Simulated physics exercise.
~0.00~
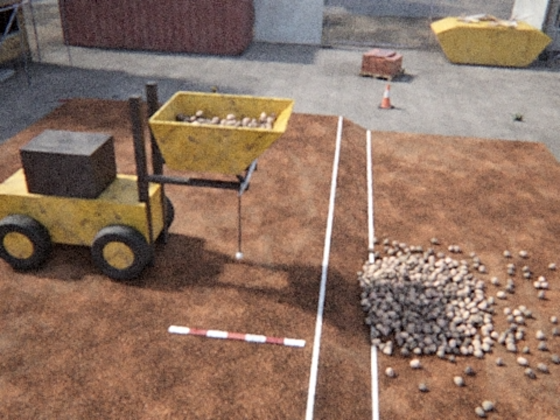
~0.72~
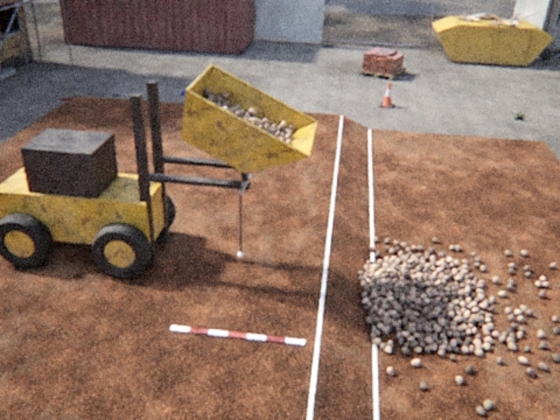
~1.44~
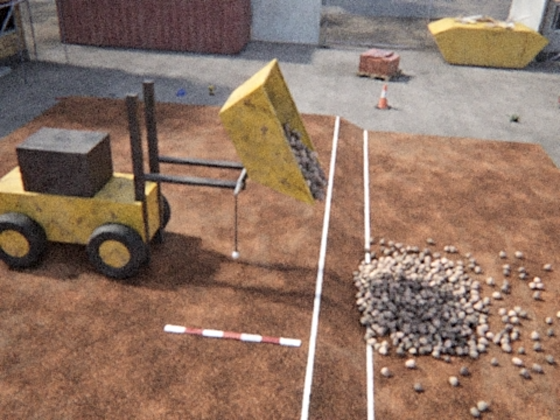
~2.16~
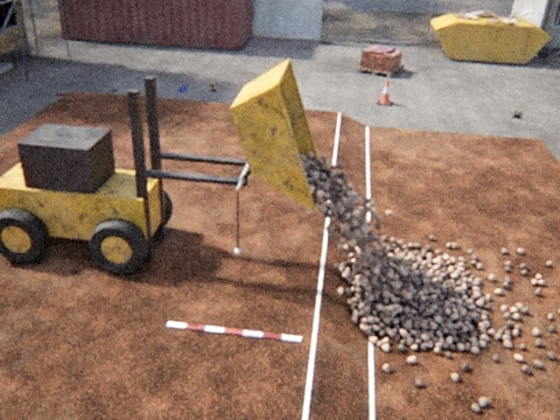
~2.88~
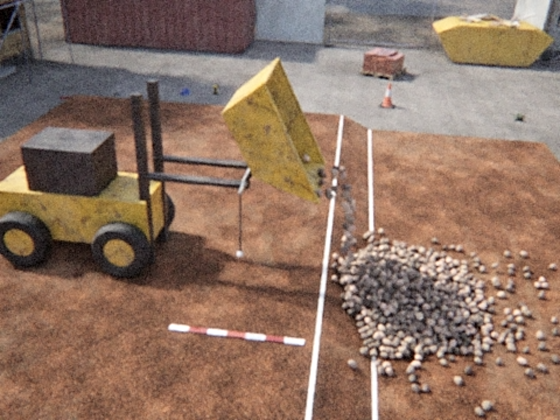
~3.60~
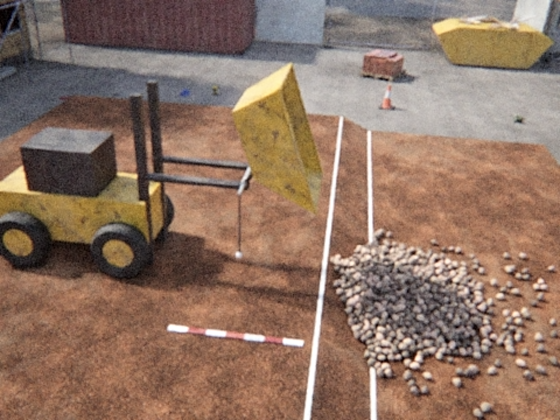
In the video, a yellow fork vehicle tips its raised skip forward to the right, pouring stones past two white lines onto an existing pile, then the skip jerks back and forward until it hangs steeply tilted and empty beside the enlarged heap.
